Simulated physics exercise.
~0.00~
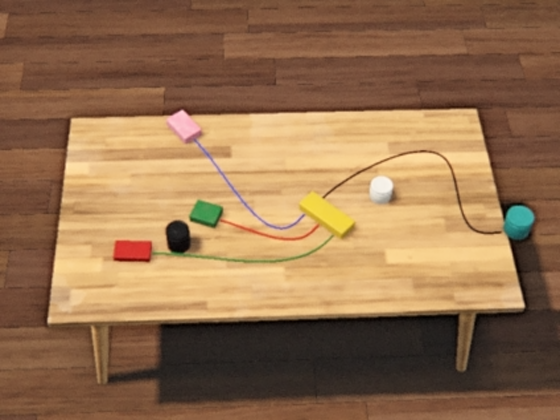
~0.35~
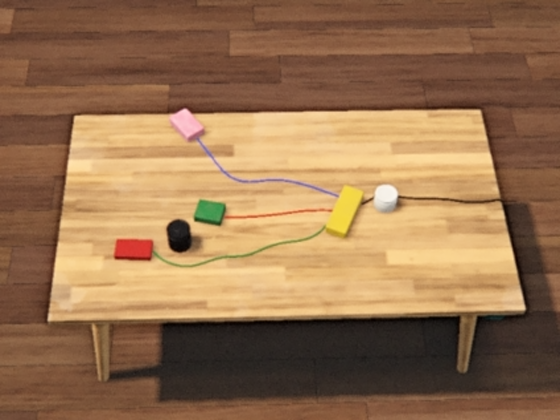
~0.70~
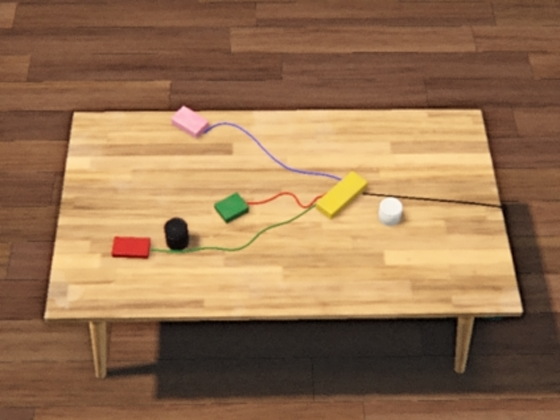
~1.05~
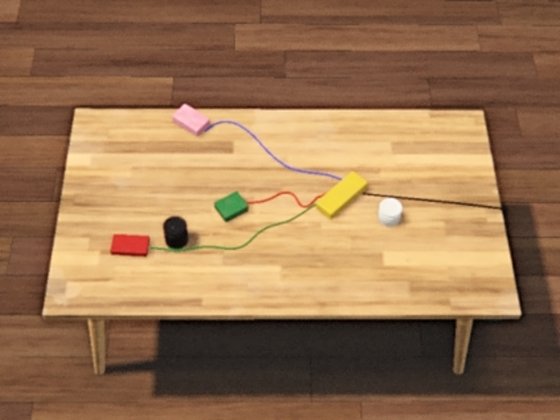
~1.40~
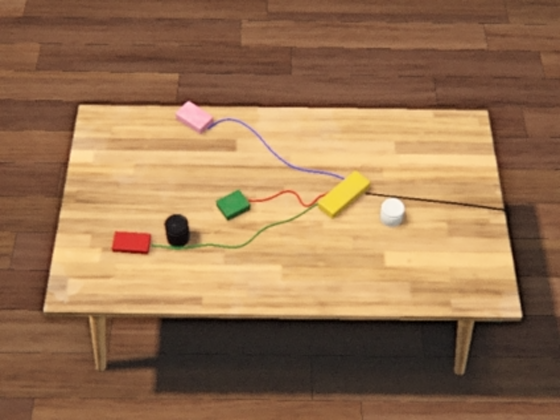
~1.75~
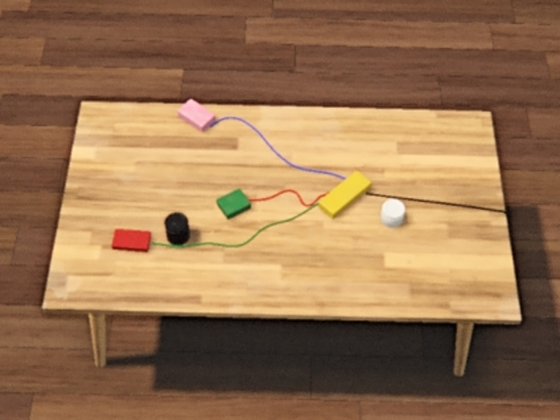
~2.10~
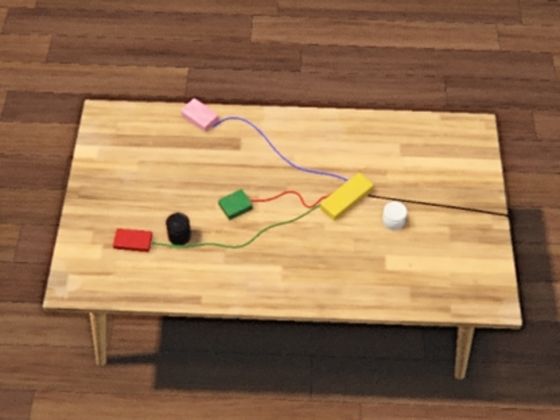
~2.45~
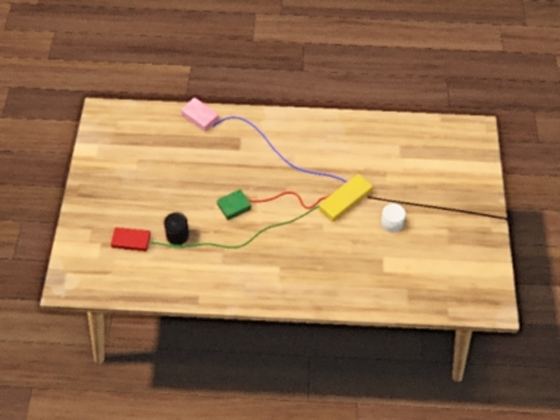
In this clip, a teal speaker at a wooden table's right edge disappears from view, its dark cable straightening across that edge as the yellow power strip turns and shifts right. The green reader and white tin shift slightly, and everything left on the table then stays still.
